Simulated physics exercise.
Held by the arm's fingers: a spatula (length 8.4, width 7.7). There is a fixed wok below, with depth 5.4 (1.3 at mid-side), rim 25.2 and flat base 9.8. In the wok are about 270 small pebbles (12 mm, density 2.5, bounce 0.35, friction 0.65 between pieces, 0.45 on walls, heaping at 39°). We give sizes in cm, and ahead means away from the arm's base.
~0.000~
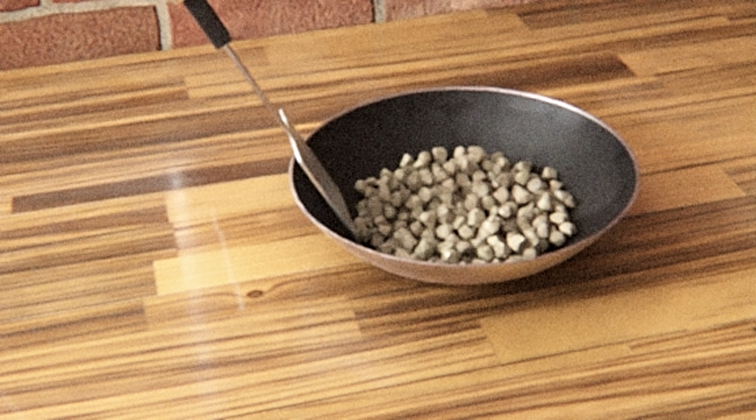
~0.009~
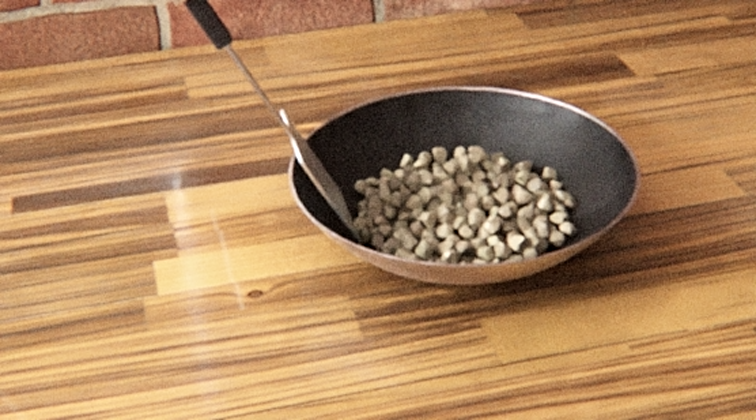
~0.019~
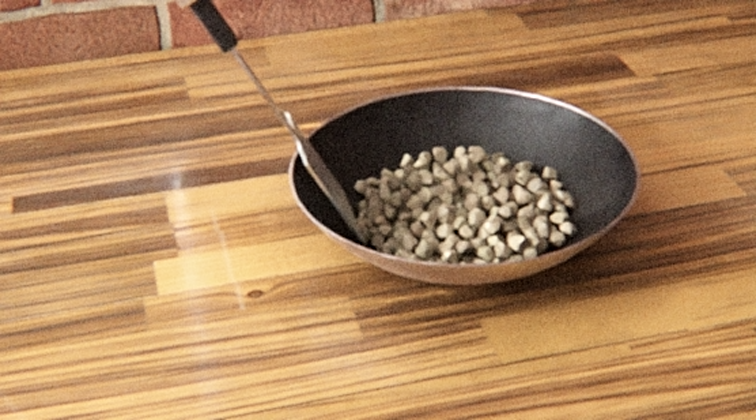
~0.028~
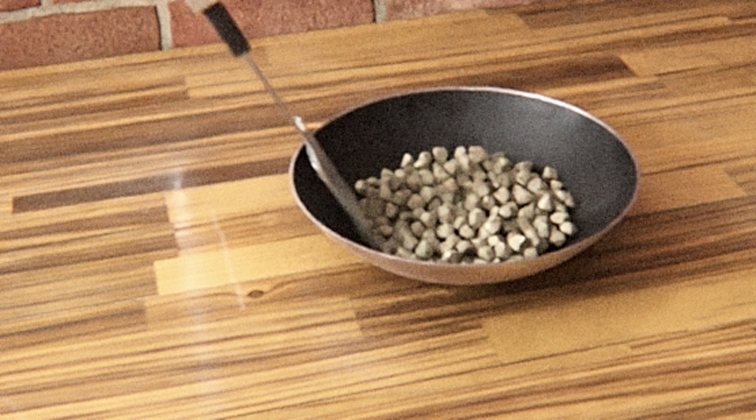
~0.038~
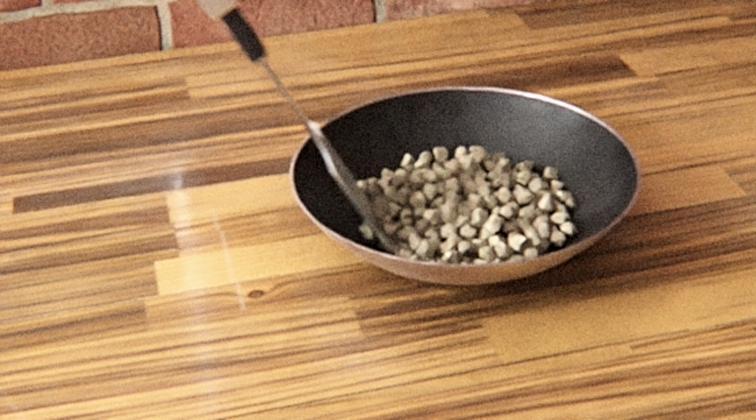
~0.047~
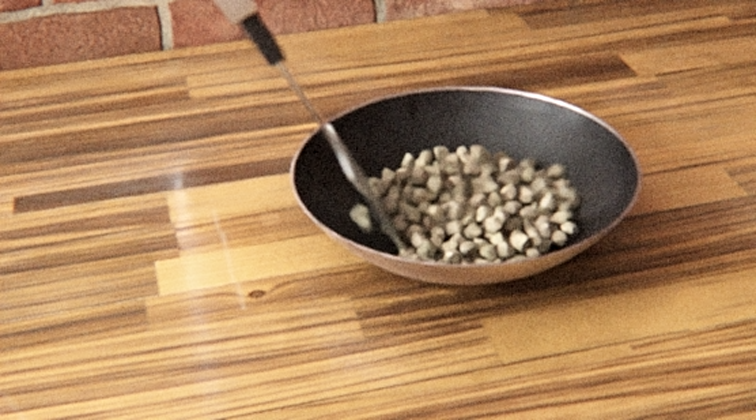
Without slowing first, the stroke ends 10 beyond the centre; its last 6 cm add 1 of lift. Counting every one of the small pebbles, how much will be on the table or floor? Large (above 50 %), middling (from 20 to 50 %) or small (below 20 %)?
Large; above 50 %.
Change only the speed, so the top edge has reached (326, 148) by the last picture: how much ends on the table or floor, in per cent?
Expect about 55 per cent there.
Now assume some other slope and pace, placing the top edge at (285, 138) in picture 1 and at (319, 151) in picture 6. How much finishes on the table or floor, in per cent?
It works out to about 60 %, more or less.
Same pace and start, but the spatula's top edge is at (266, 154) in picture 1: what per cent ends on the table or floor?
About 60%.
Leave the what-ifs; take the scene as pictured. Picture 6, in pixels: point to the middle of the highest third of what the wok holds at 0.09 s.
It sits at about (542, 168).
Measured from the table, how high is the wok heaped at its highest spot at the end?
Height at rest: Roughly 3.5 cm.
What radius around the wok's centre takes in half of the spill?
Looks like roughly 40 centimetres to me.
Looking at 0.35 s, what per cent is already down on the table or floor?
Some 10 per cent of the load.
By 0.09 s, sloping 63°, highest piece 9 above the table; 267 in the wok, 3 on the blade or in flight.
By 0.13 s, sloping 63°, highest piece 15 above the table; 253 in the wok, 17 on the blade or in flight.
By 0.35 s, sloping 63°, highest piece 19 above the table; 103 in the wok, 29 on the table or floor, 138 on the blade or in flight.
By 1.40 s, sloping 63°, highest piece 3 above the table; 167 on the table or floor, 103 in the wok.
Final count, 167 on the table or floor, 103 in the wok. That is 62 % on the table or floor.
